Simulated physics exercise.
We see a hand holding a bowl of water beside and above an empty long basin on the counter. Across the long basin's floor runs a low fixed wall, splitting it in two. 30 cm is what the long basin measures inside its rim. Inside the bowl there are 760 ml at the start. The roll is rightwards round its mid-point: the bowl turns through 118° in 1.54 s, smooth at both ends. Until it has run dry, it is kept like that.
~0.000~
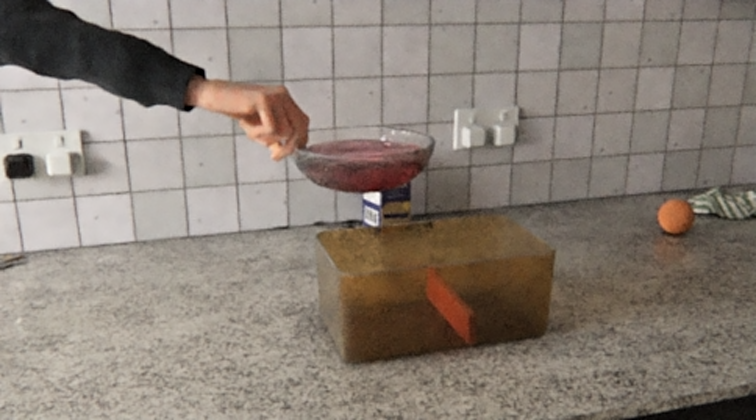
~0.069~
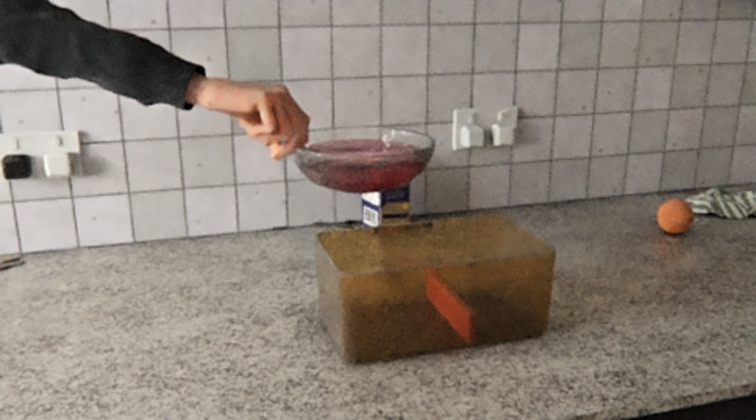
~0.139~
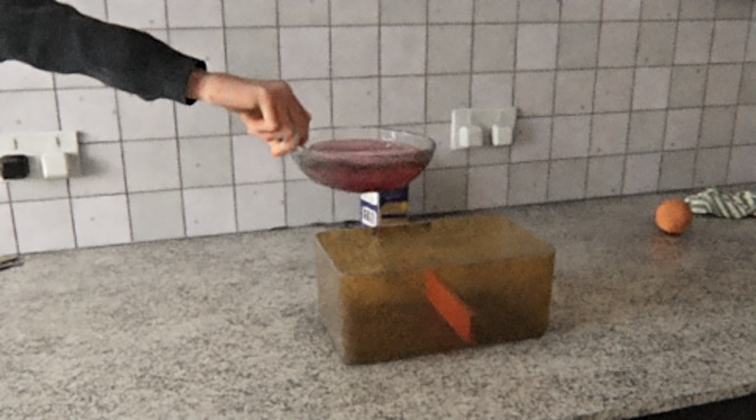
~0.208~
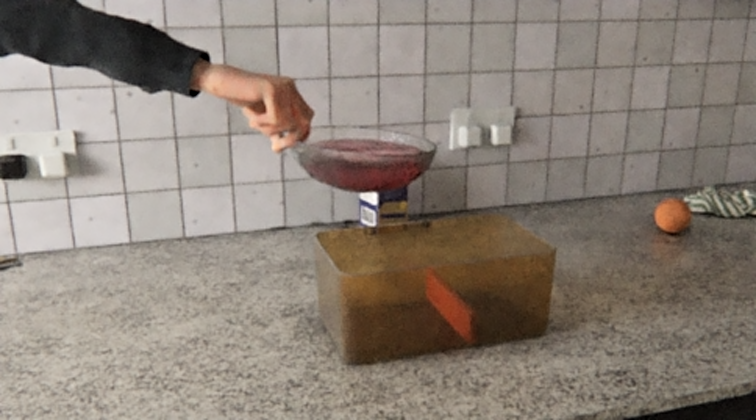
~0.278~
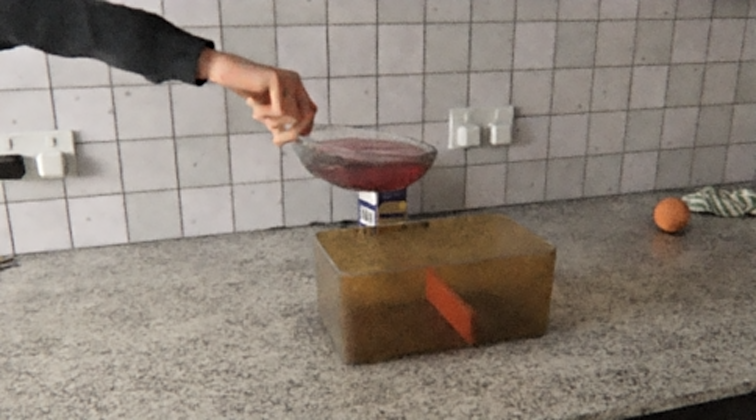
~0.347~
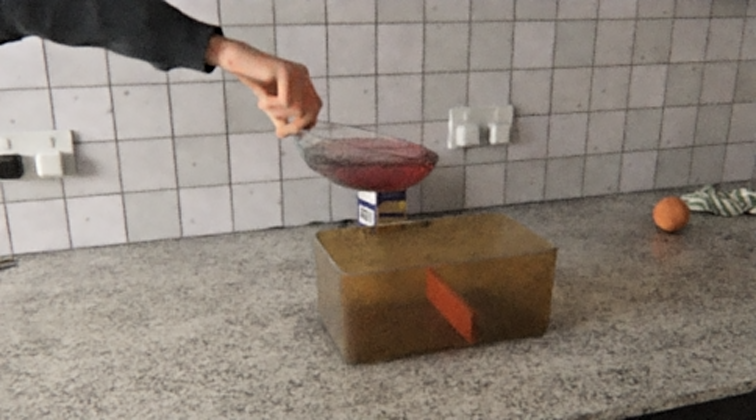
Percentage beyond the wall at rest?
69 per cent.
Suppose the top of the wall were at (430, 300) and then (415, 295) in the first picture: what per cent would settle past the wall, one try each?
First try about 80 %, second try about 90 %.
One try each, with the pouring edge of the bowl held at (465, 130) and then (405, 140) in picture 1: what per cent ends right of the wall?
Roughly 80 per cent the first time and 35 per cent the second.
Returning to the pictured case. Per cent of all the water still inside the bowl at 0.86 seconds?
Near 16 in a hundred.
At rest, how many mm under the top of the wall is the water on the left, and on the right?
Roughly 36 mm on the left side and roughly 14 mm on the right.
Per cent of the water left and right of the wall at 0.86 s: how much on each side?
Lab note: Left near 7 %, right near 54.
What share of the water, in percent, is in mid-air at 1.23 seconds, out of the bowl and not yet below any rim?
Airborne fraction: Approx. 0 %.
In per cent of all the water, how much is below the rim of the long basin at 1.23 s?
Some 100 per cent.
After 0.86 s the tilt is 69° and 16 per cent is still to pour, 7 is left of the wall and 54 right of it.
After 1.23 s the tilt is 106° and 0 per cent is still to pour, 30 is left of the wall and 69 right of it.
After 1.62 s the tilt is 118° and 0 per cent is still to pour, 30 is left of the wall and 69 right of it.
After 2.04 s the tilt is 118° and 0 per cent is still to pour, 30 is left of the wall and 69 right of it.
In the end 30 per cent lies left of the wall, 69 right of it and 0 outside.
